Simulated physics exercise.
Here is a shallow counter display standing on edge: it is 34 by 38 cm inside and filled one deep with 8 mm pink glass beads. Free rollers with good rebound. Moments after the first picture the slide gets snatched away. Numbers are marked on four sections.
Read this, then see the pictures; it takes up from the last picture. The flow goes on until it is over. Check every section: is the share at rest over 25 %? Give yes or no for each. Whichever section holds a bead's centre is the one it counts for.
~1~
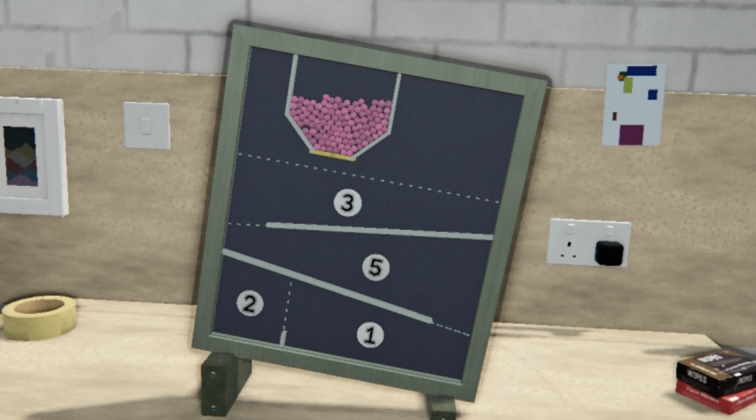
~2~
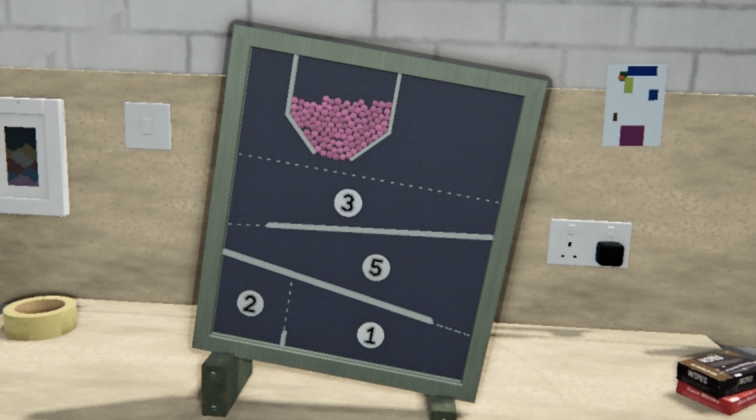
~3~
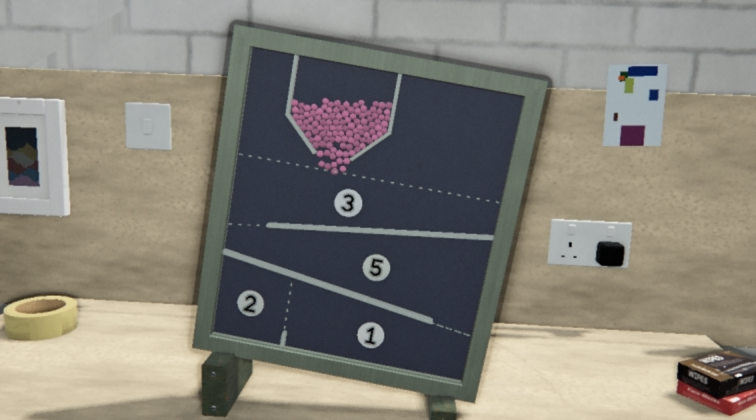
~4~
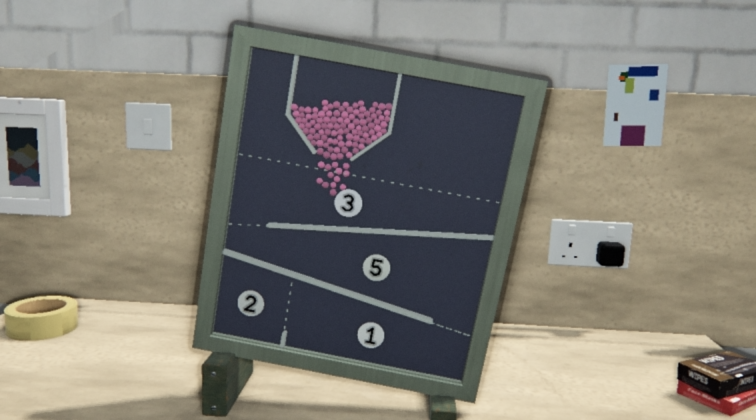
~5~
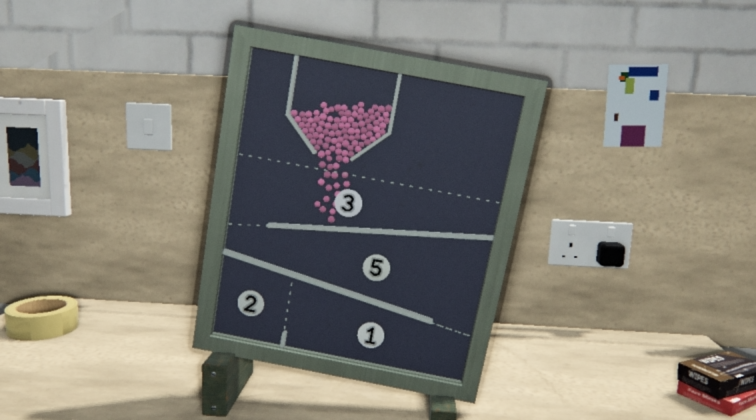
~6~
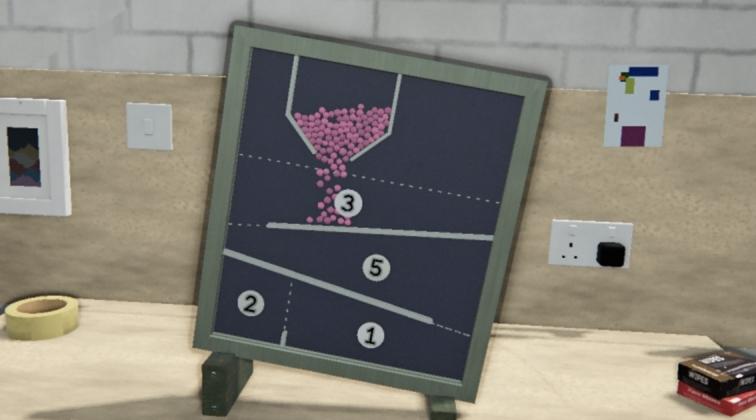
Section 1: Yes, section 2: No, section 3: Yes, section 5: No.
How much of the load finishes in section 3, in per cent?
Around 60 %.
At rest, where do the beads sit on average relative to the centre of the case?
Offset approx. 6 cm right, 8 cm below.
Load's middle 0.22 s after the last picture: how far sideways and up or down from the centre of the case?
Roughly 3 cm to the left and 3 cm up.
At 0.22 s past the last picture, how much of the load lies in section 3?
Reading: Around 70 per cent of the load.
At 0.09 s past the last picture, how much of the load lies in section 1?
That comes to some 0 percent of the load.
Then, 0.09 s later than the last picture, the beads' middle is 3 cm left of and 6 cm above the centre; no. 3, 45 %.
Then, 0.22 s later than the last picture, the beads' middle is 3 cm left of and 3 cm above the centre; no. 3, 70 %, no. 5, 5 %.
Then, 0.46 s later than the last picture, the beads' middle is 4 cm left of and 1 cm below the centre; no. 3, 70 %, no. 5, 30 %.
All still 2.0 s after it, no. 1, 40 %, no. 2, 0 %, no. 3, 60 %, no. 5, 0 %.
